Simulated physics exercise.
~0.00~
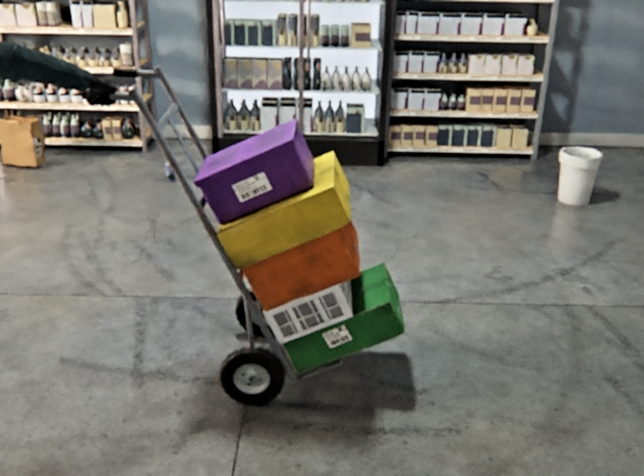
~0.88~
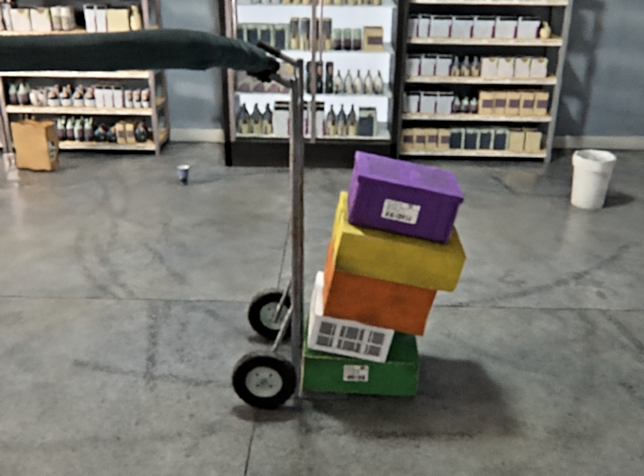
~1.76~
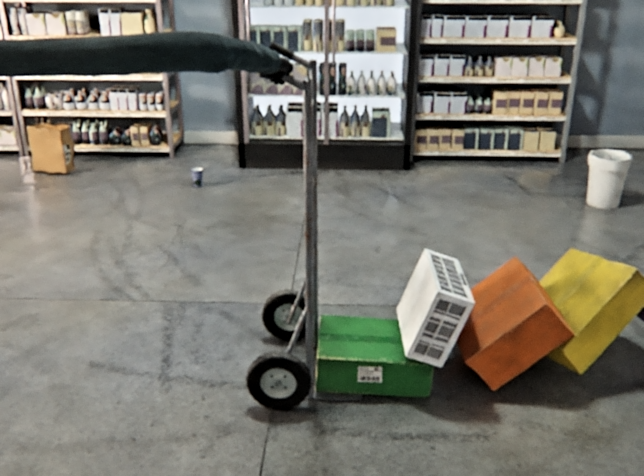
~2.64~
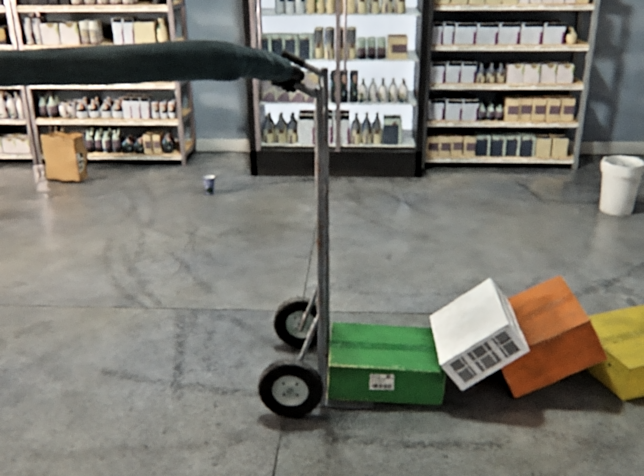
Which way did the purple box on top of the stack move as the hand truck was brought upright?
It moved to the right, pitching away from the hand truck's frame.
A dark-covered arm swung a tilted hand truck upright, and its stack of boxes pitched to the right. The purple, yellow and orange ones toppled off and the white crate tipped over, while the green box stayed in place at the bottom.
